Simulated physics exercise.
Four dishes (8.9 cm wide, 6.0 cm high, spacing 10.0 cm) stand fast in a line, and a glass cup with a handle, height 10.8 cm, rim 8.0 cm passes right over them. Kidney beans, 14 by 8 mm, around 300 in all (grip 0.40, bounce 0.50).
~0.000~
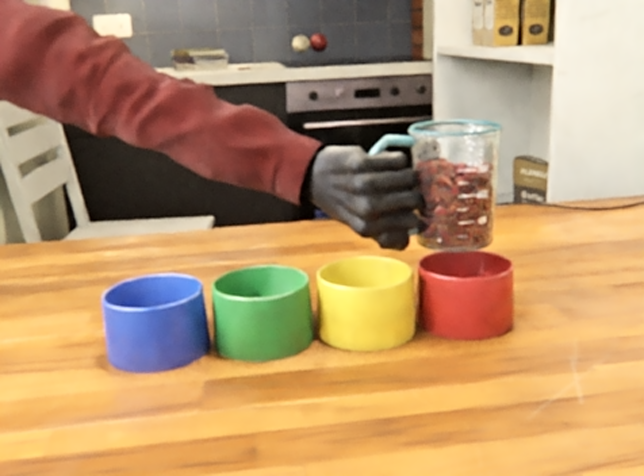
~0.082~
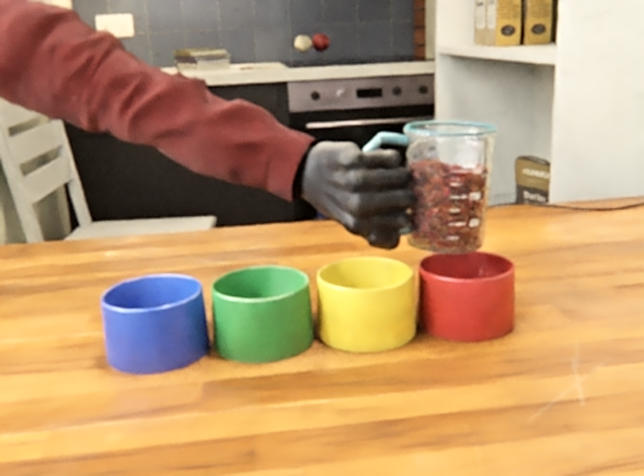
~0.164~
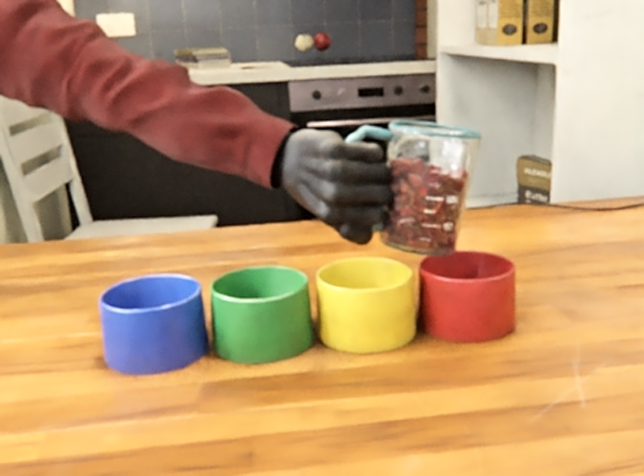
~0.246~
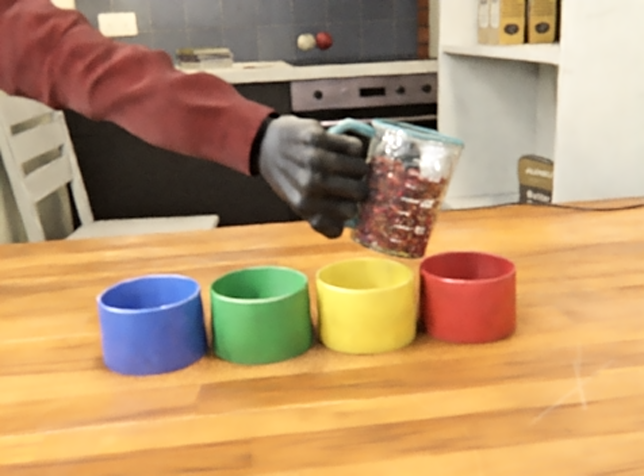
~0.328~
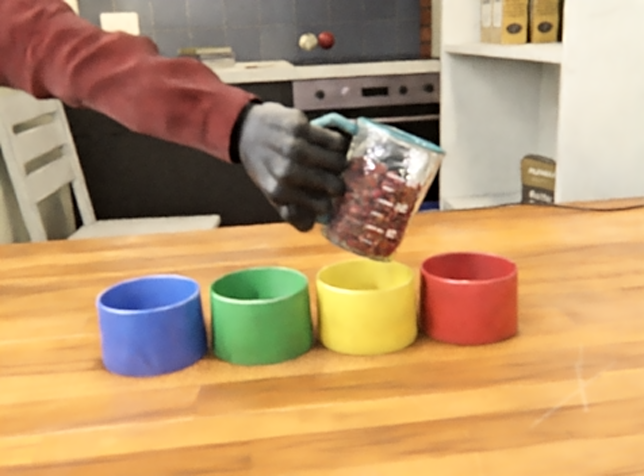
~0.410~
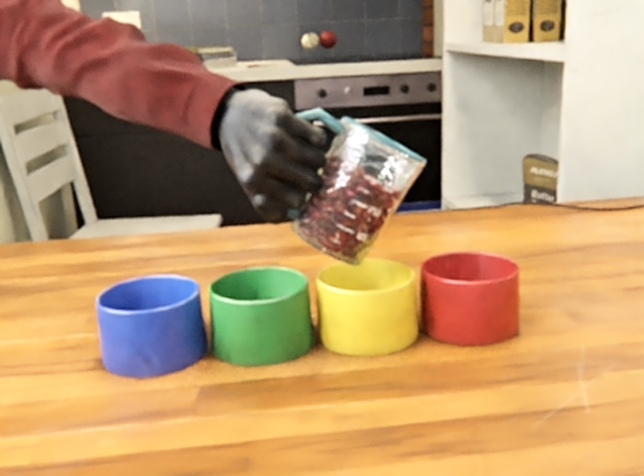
In a kitchen, a dark-gloved hand held a clear cup of red beans above a row of four coloured dishes on a wooden table, moving it left while steadily tilting it to the right.
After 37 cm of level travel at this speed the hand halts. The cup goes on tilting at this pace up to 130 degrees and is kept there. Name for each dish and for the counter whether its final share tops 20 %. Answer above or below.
Red dish: Below; blue dish: Above; green dish: Below; yellow dish: Below; on the counter: Above.
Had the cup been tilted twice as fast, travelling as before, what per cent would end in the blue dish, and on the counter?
In that case blue 0; counter 10.
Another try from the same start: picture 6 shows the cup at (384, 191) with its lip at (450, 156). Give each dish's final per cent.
Red 0, blue 60, green 20, yellow 0.
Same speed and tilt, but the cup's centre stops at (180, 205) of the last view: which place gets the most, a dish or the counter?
The winner: Green.
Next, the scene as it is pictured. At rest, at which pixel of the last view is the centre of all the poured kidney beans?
Near (143, 338).
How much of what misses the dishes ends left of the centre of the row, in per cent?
Roughly 100 per cent.
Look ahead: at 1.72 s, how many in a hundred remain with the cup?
About 5 per cent.
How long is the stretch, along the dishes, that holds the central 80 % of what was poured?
Some 11 cm.
Then, at 0.93 s, tilt 78 degrees; cup holds 100 %.
Then, at 1.28 s, tilt 110 degrees; cup holds 90 %, blue 5 %.
After 1.72 s, tilt 130 degrees; cup holds 5 %, blue 65 %.
By 3.2 s all is still; red 0 %, blue 65 %, green 0 %, yellow 0 %, counter 30 %.
